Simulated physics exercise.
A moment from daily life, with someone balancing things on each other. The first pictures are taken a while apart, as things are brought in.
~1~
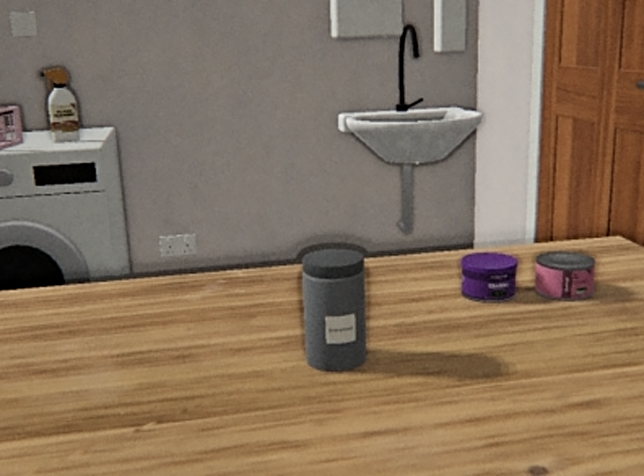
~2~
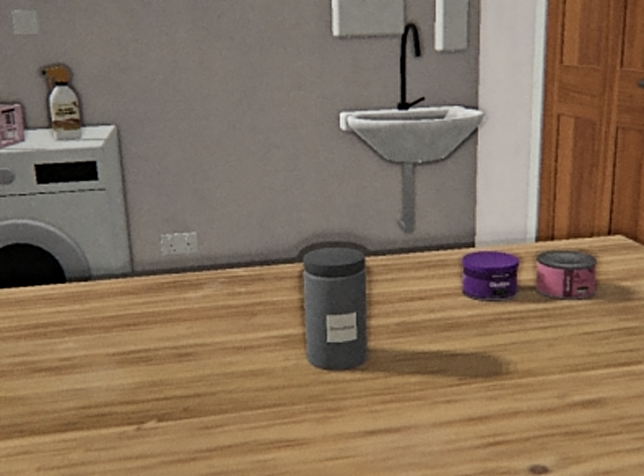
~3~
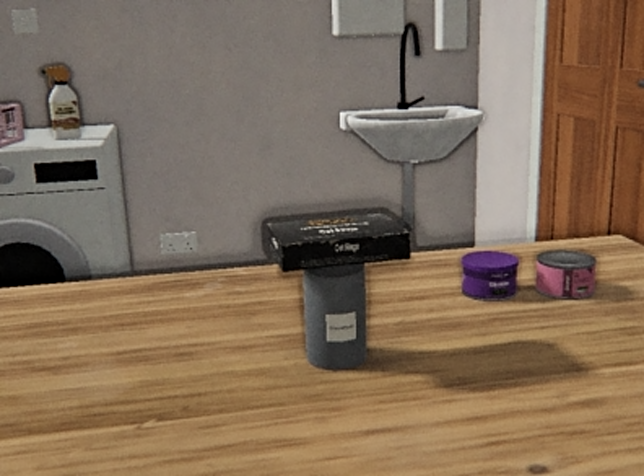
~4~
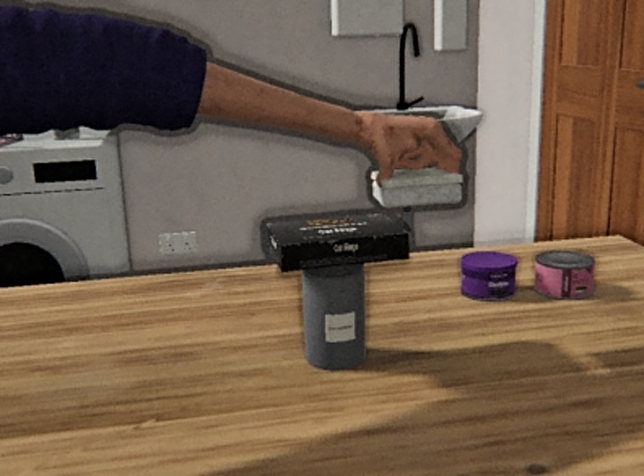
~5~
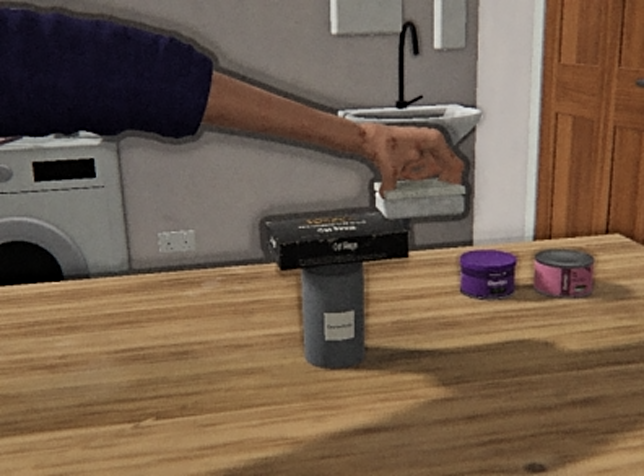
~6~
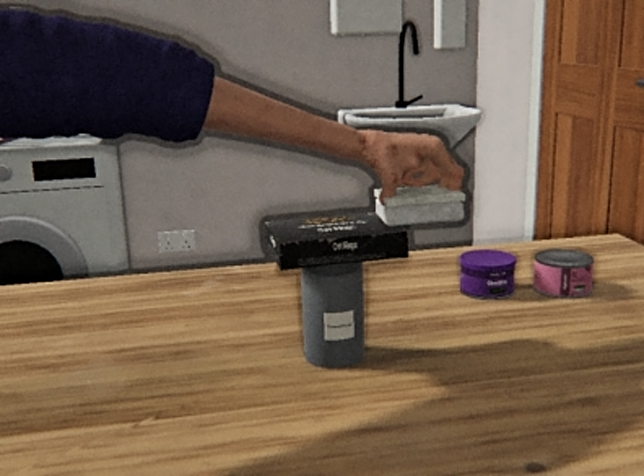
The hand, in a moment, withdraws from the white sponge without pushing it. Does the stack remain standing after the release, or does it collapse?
The stack does not stay intact.
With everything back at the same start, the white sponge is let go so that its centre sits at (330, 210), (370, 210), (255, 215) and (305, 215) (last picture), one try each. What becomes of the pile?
Stays standing, stays standing, topples over, stays standing.
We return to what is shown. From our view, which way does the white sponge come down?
Result: Further right.
Then, 0.30 s after the last picture, white sponge now fallen.
Then, 0.40 s after the last picture, things are still on the move.
Then, 0.60 s after the last picture, as before.
Then, 2.00 s after the last picture, nothing new.
At rest, fallen, white sponge; the other 4 in place. Seen from the same camera at the end, white sponge near (488, 328). The pile gives way.
